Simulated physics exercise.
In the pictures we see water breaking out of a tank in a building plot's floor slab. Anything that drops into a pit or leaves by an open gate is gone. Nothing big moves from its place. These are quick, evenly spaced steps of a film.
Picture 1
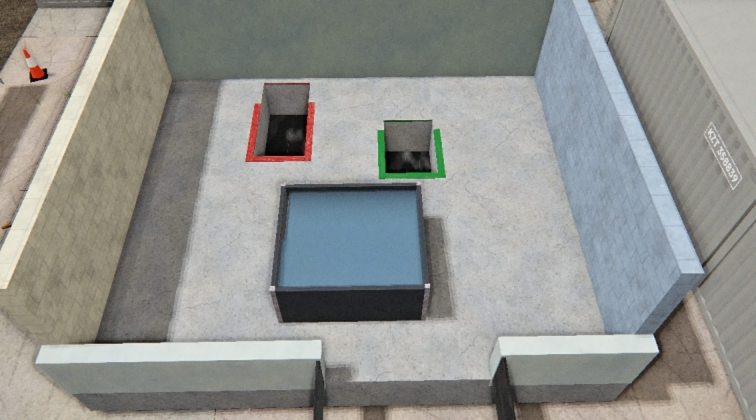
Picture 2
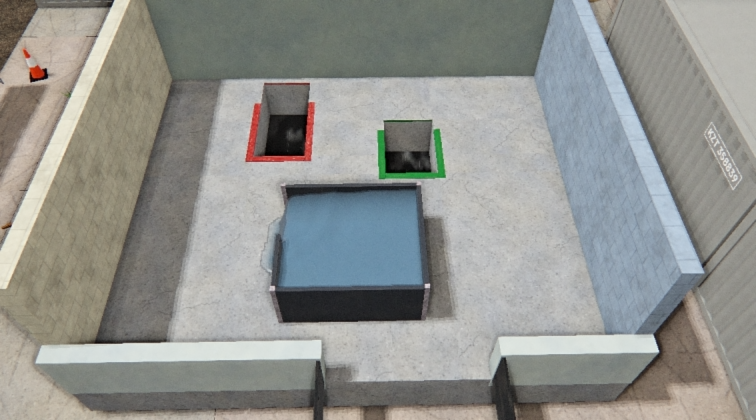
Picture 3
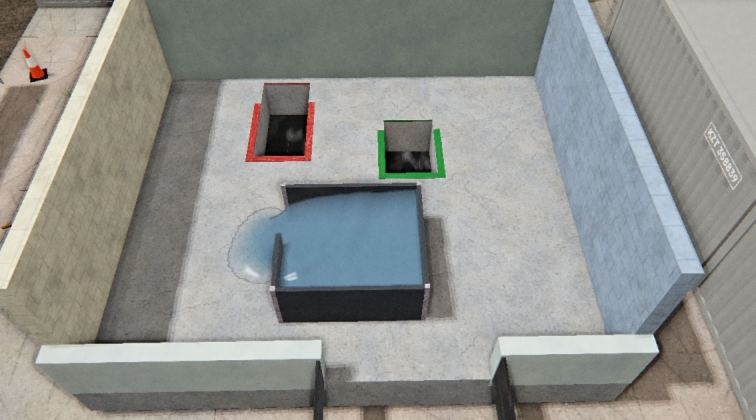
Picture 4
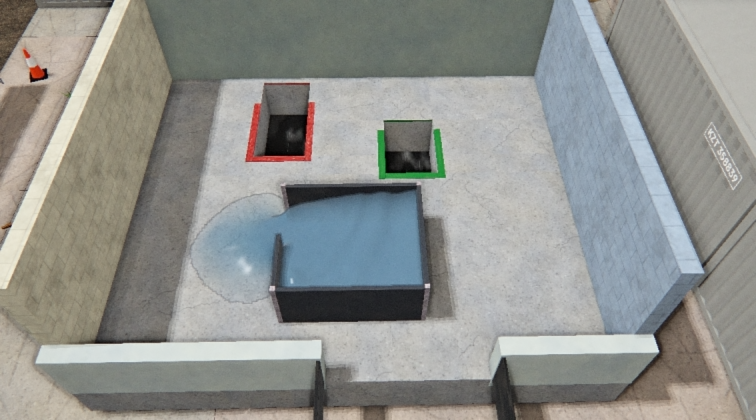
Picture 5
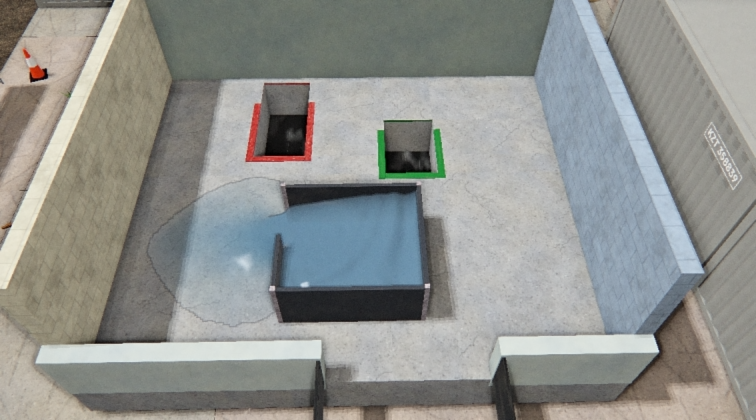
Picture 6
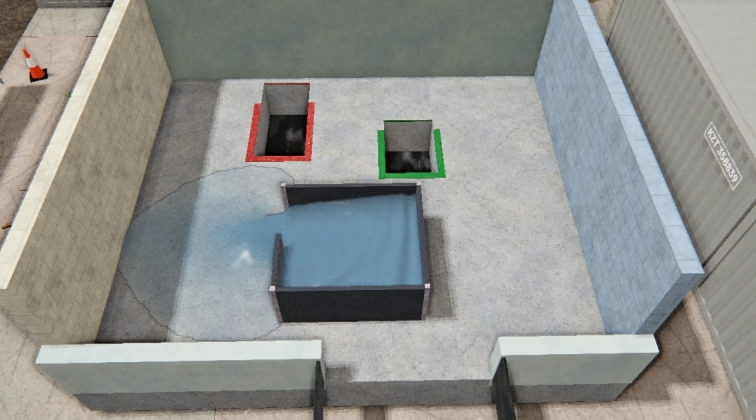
In the video, still water fills an open dark tank on a walled concrete slab with red-edged and green-edged square openings, then pours through a gap in the tank's left side and spreads leftward across the floor in a widening, rounded sheet.
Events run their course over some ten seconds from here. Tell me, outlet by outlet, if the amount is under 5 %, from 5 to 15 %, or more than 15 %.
Outcome: I'd say the gate drains a fair bit - five to fifteen per cent; I'd say the green pit drains very little - not reaching five per cent; I'd say the red pit drains a lot - upwards of fifteen per cent.
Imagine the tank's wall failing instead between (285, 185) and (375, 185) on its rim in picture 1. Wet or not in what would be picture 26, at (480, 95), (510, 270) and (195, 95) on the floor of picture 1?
First point swamped, second point spared, third point swamped.
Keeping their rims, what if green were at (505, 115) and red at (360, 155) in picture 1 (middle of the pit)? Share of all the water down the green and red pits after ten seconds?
The green pit ends up with 8 per cent, the red pit with 14 per cent.
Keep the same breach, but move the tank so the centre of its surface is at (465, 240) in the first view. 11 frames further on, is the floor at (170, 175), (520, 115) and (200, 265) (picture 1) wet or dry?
Well, first one got wet, second one stays dry, third one got wet.
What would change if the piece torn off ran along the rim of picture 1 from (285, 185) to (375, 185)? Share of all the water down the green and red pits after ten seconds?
I'd say the green pit gets around 15 percent and the red pit around 50 percent.
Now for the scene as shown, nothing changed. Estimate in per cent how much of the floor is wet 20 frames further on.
My estimate is roughly 40 percent.
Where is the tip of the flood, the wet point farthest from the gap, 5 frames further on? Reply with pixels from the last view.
Farthest reach: About (158, 130).
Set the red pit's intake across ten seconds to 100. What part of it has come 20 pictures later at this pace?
Result: 10 % of the ten-second total.
A moment on, water covers 25 % of the floor; the gate 0 %, the green pit 0 %, the red pit 0 %.
Next, water covers 30 % of the floor; the gate 0 %, the green pit 0 %, the red pit 0 %.
Then, water covers 40 % of the floor; the gate 0 %, the green pit 0 %, the red pit 3 %.
Later, water covers 50 % of the floor; the gate 3 %, the green pit 0 %, the red pit 16 %.
In the end, water covers 60 % of the floor; the gate 7 %, the green pit 0 %, the red pit 33 %.
